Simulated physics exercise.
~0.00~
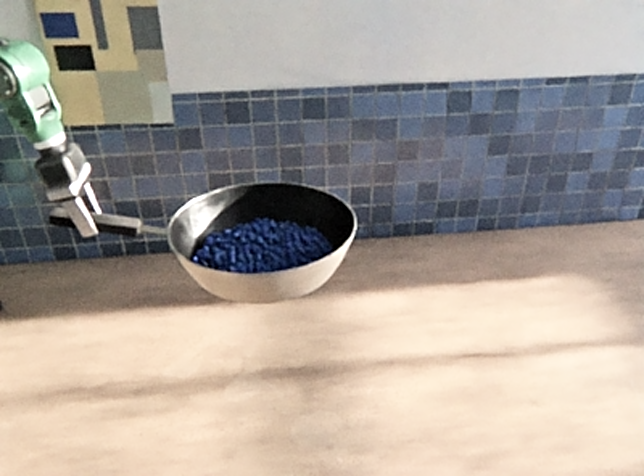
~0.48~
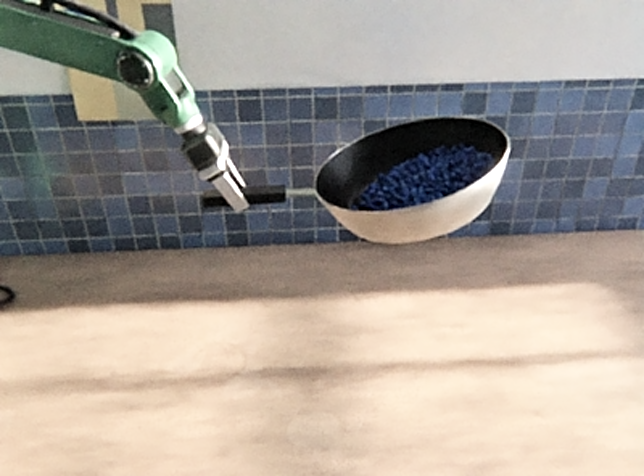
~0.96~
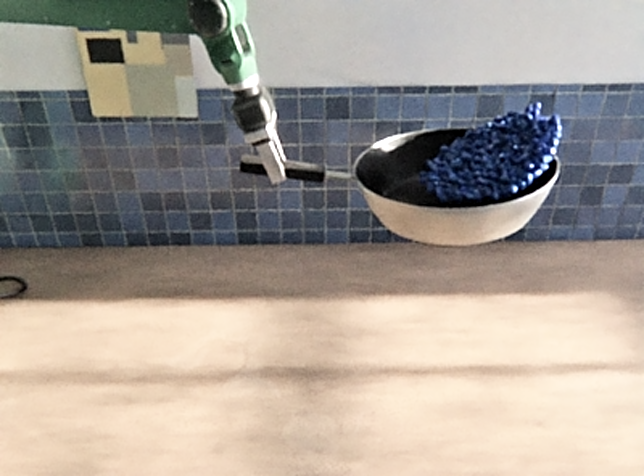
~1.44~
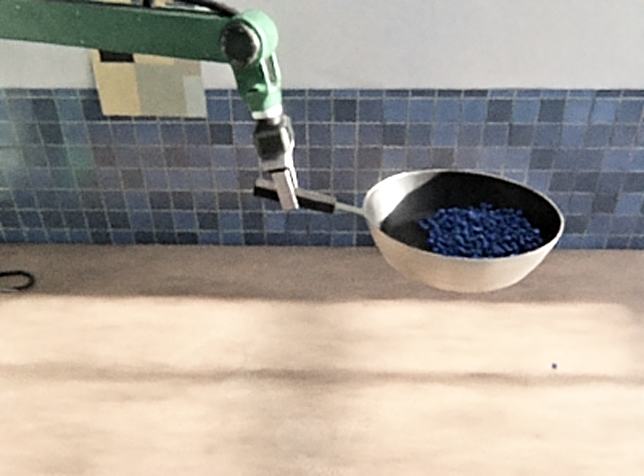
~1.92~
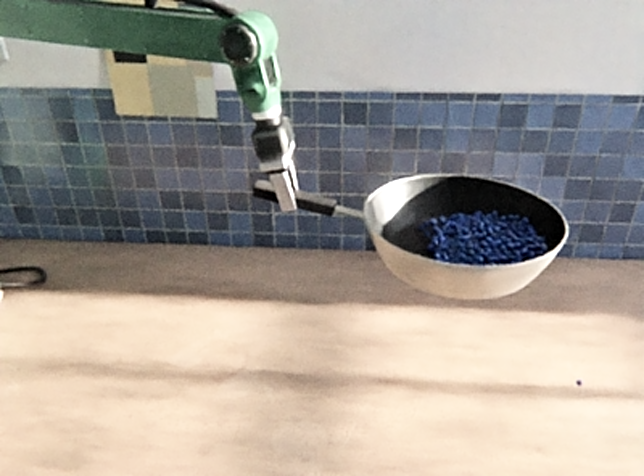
Above a wooden counter, a robot arm moves a pan right and tosses its blue beads, losing one.
